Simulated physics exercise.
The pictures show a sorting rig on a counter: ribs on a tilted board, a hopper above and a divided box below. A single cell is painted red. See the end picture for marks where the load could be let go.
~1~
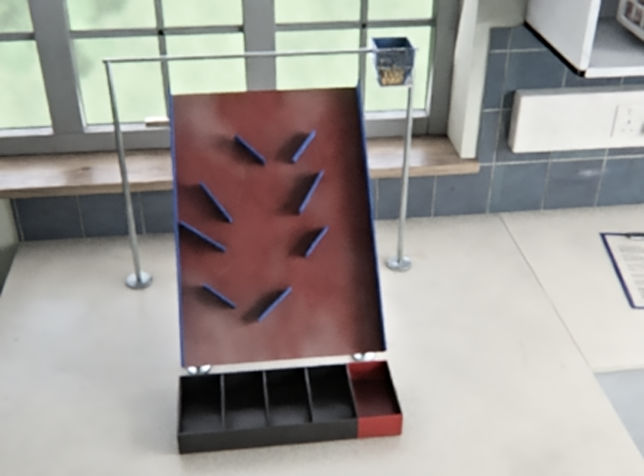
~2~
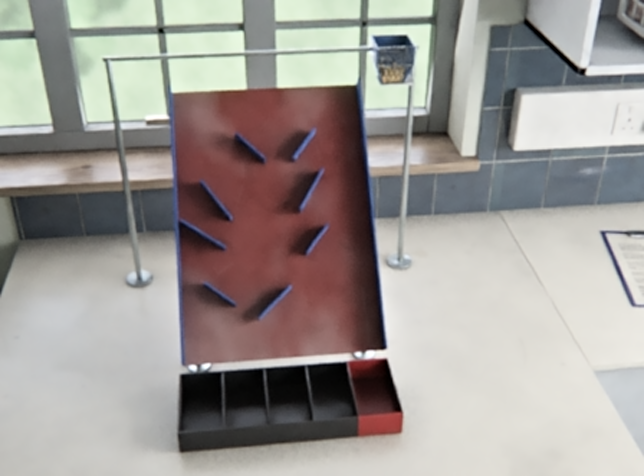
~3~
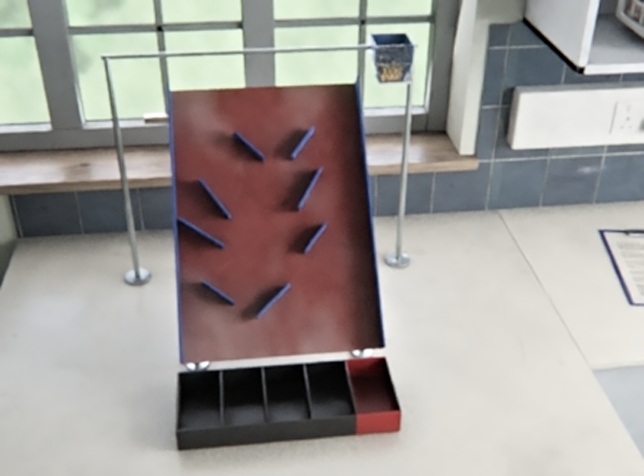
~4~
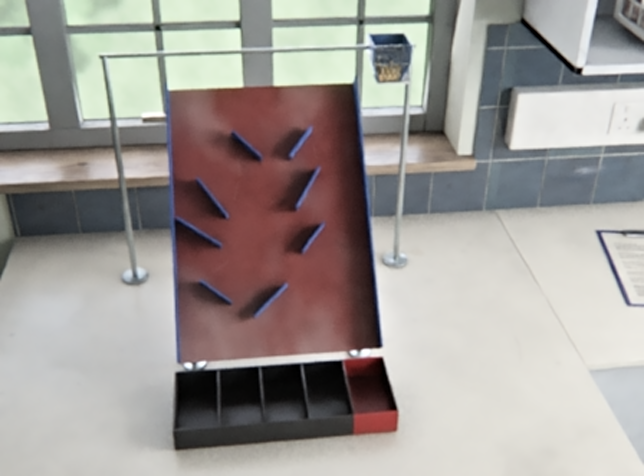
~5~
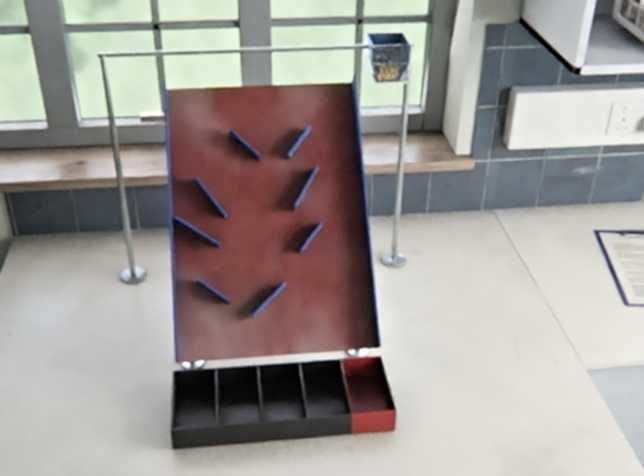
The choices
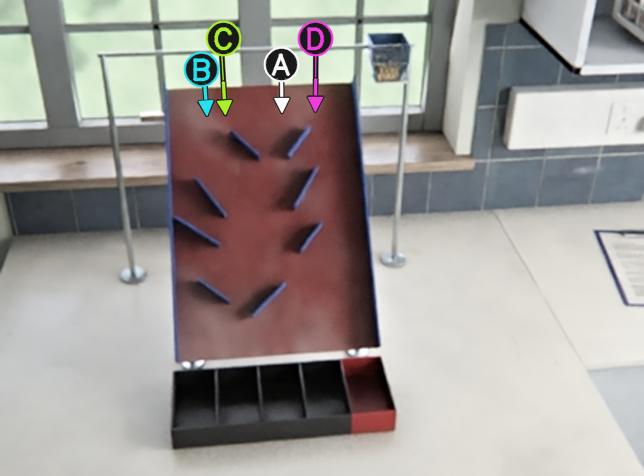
Tilted red board with blue ribs standing on a counter below a small raised hopper, above a divided box, nothing visibly moving.
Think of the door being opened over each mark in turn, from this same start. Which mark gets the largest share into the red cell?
Take D.
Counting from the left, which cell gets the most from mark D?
The fifth.
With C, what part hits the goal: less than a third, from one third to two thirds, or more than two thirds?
It is less than a third.
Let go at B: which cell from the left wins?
The second.
On the marked copy, mark A meets the board at (281, 107); mark B meets the board at (206, 110); mark C meets the board at (224, 109); mark D meets the board at (315, 106).
If A is chosen, a stray few in the red cell, nearly all in other cells, a small part outside the box.
If B is chosen, none in the red cell, nearly all in other cells, a small part held on the board.
If C is chosen, a stray few in the red cell, nearly all in other cells.
If D is chosen, about half in the red cell, about a third in other cells, a small part outside the box.
